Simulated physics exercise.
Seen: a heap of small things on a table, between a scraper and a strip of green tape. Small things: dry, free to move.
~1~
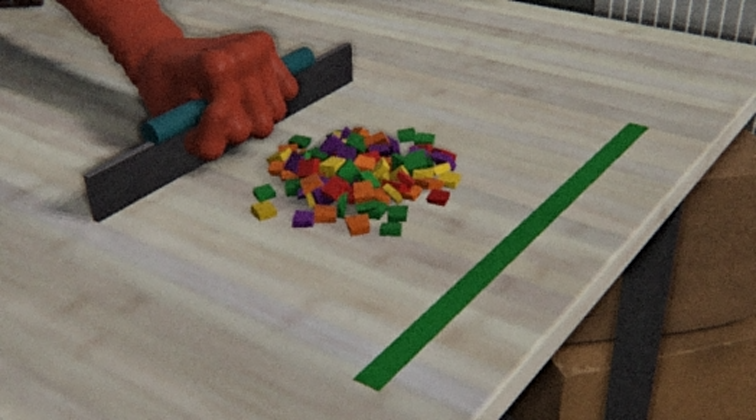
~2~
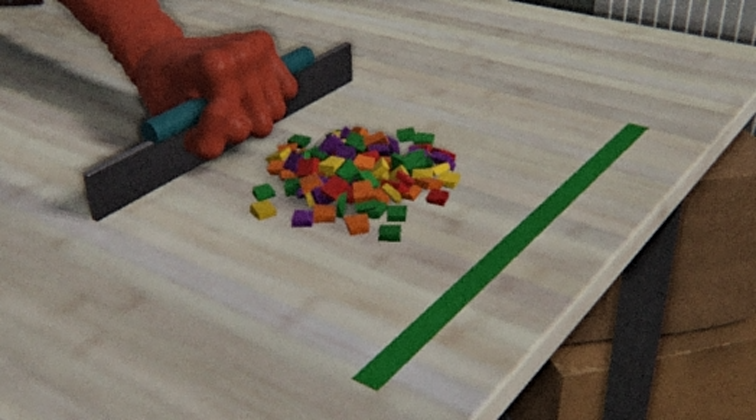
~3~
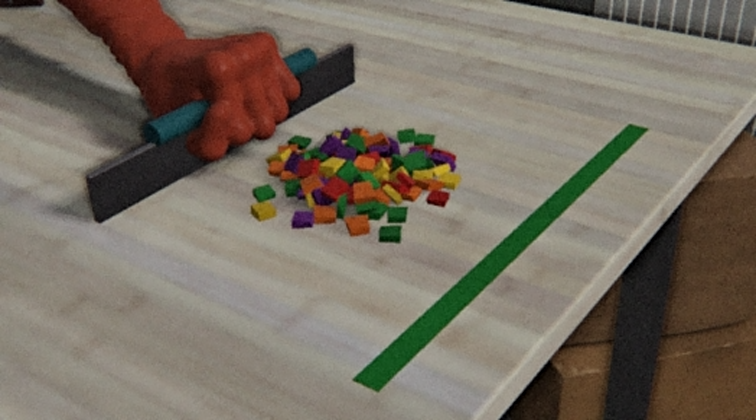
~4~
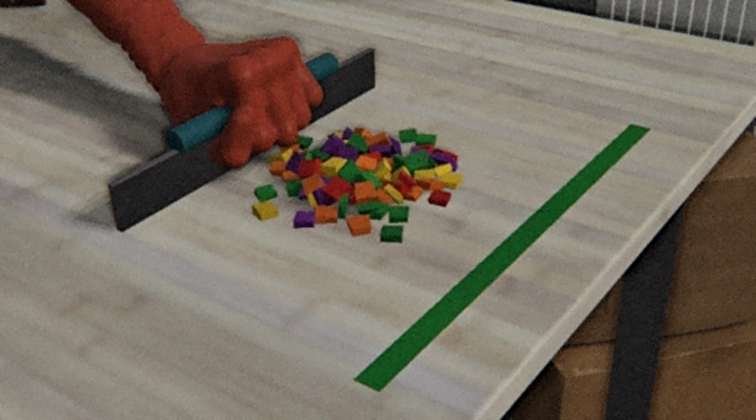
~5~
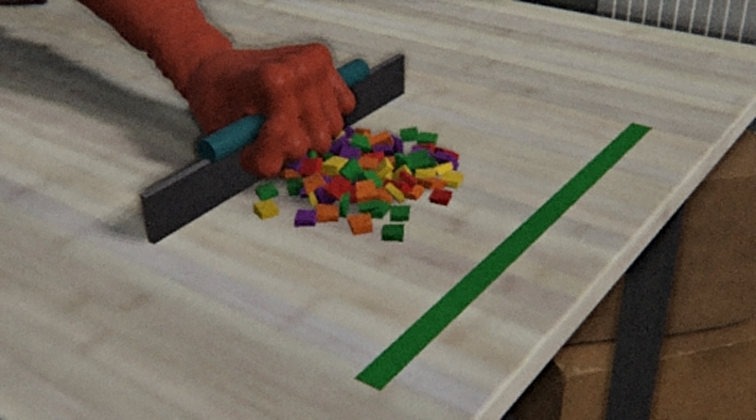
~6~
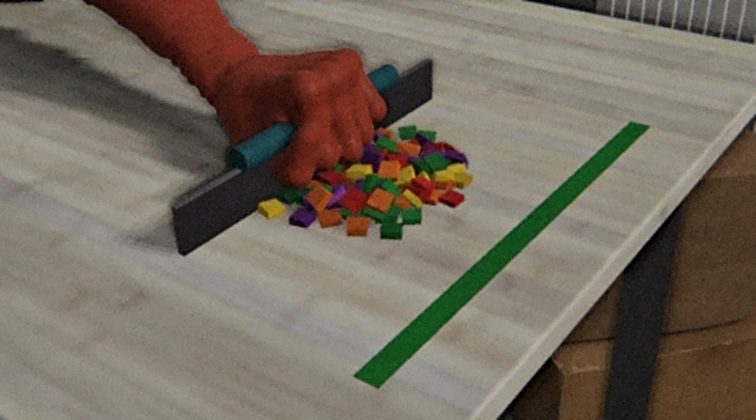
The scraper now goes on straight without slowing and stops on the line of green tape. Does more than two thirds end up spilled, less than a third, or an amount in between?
Most likely a third up to two thirds of it will tip over the end.
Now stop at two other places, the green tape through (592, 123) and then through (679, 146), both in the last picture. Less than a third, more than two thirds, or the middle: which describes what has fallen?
The first position gives below one third, the second gives beyond two thirds.
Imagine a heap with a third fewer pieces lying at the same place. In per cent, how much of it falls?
Roughly 40 percent.
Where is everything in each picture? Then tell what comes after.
In the first picture, scraper at (113, 185), at rest; green tape at (630, 134), about a palm's width from the edge; edge at (610, 263); the heap at (355, 171), mosaic tiles.
In the second picture, scraper at (113, 184), at rest.
In the third picture, scraper at (115, 186); the heap at (355, 172).
In the fourth picture, scraper at (137, 194).
In the fifth picture, scraper at (169, 205); the heap at (359, 171), a stray few pushed along.
In the sixth picture, scraper at (200, 216); green tape at (631, 133); edge at (610, 262); the heap at (370, 174), nearly all pushed along.
Soon, scraper still moving, near (427, 154); heap all on the table, its front near (565, 231).
A while on, scraper stopped at the green tape; heap about a third over the edge.
Towards the end, scraper stopped at the green tape; heap about half over the edge.
Finally, scraper stopped at the green tape; heap about half over the edge.
